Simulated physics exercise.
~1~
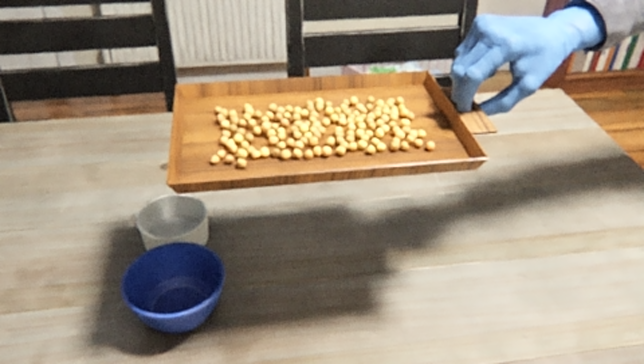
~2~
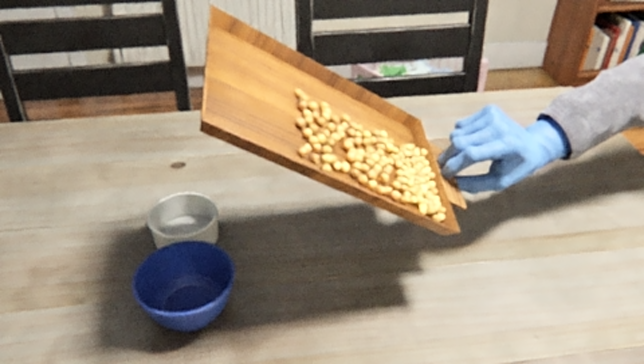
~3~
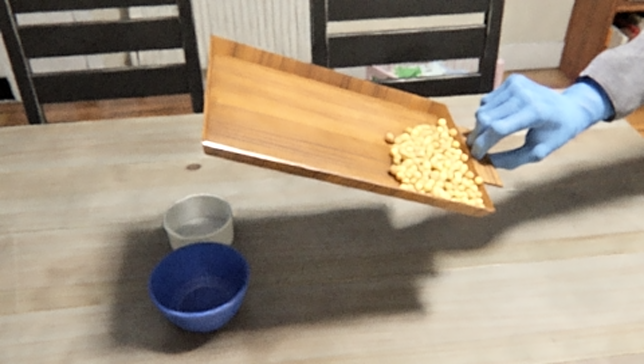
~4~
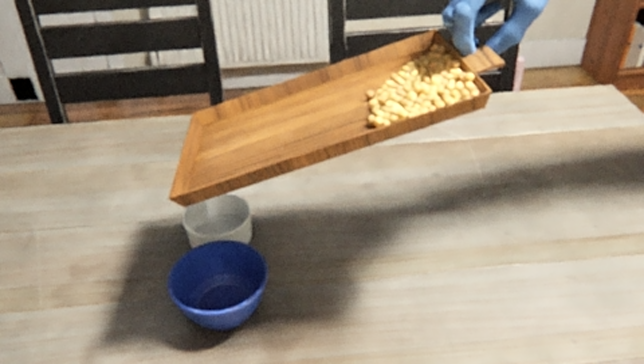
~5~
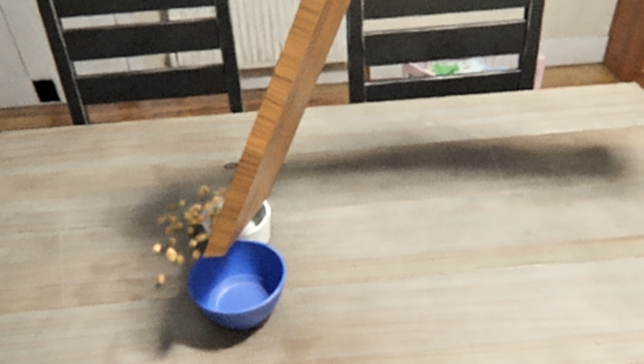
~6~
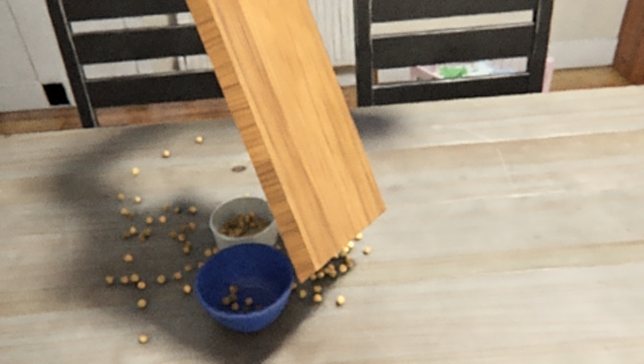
A gloved hand tilts a wooden tray of chickpeas, spilling most outside two small bowls.
